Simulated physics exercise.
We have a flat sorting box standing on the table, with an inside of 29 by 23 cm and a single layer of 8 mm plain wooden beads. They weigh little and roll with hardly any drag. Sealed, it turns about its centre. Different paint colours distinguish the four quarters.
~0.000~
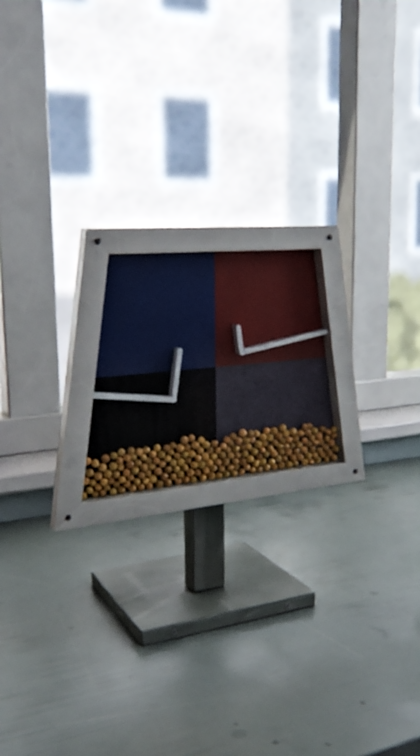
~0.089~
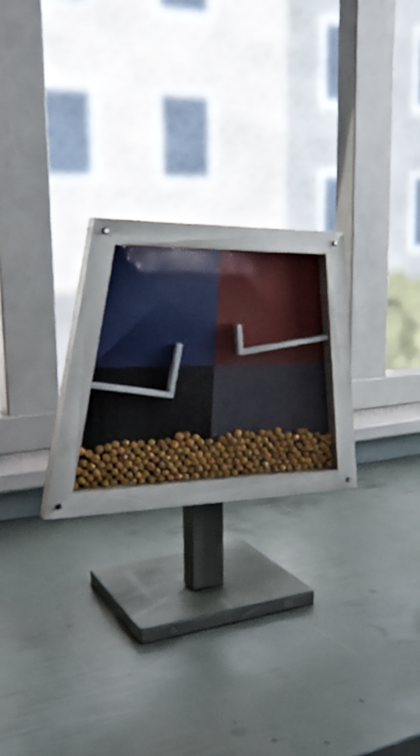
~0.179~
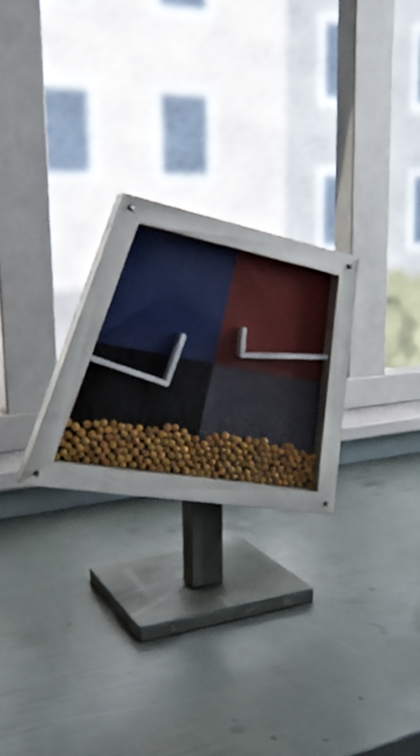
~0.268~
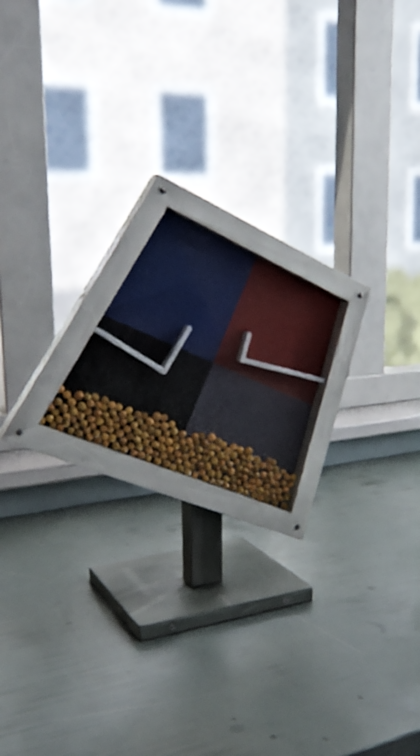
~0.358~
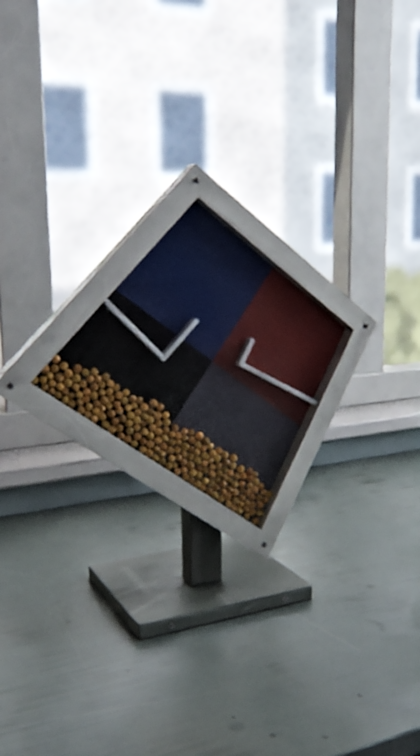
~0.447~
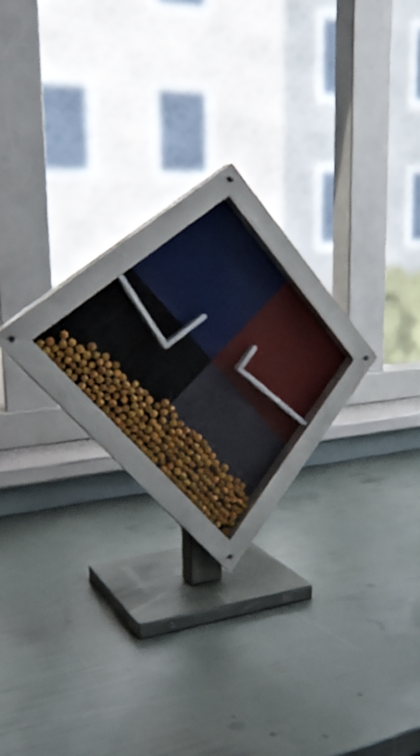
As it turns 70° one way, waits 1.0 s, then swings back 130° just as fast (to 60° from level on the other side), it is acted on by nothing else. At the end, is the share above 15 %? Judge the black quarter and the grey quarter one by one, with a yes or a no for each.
Black: Yes. Grey: No.
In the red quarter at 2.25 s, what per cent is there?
Roughly 5 percent.
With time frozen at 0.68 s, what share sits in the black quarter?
Around 20 percent of the load.
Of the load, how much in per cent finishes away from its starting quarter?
Some 40 per cent.
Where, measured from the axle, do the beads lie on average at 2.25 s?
About 8 cm right and 7 cm below.
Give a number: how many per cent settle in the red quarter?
Share: Approx. 0 %.
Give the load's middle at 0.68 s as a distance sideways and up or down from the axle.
5 cm left, 8 cm below.
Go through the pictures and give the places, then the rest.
Level; about 200 beads; load centre (219, 458); top bead (191, 438); red (269, 308), blue (158, 315), black (152, 432), grey (276, 417), in the first frame.
Turned 4° clockwise; load centre (212, 457); top bead (186, 435), in the second frame.
Turned 14° clockwise; load centre (197, 454); top bead (68, 423); wall ends (242, 329), (182, 336), in the third frame.
Turned 26° clockwise; load centre (180, 450); top bead (60, 389), in the fourth frame.
Turned 37° clockwise; load centre (166, 442); top bead (56, 359), in the fifth frame.
Turned 49° clockwise; load centre (160, 437); top bead (64, 335); red (283, 363), blue (213, 277), black (127, 354), grey (215, 448), in the sixth frame.
After 0.68 s, it stands 70° clockwise; the beads' middle is 5 cm left of and 8 cm below the centre; black 20 %, grey 80 %.
After 2.25 s, it stands 5° clockwise; the beads' middle is 8 cm right of and 7 cm below the centre; red 5 %, grey 90 %.
After 2.82 s, it stands 60° anticlockwise; the beads' middle is 4 cm right of and 9 cm below the centre; black 85 %, grey 15 %.
At rest by 3.5 s, it stands 60° anticlockwise; red 0 %, blue 0 %, black 90 %, grey 10 %.
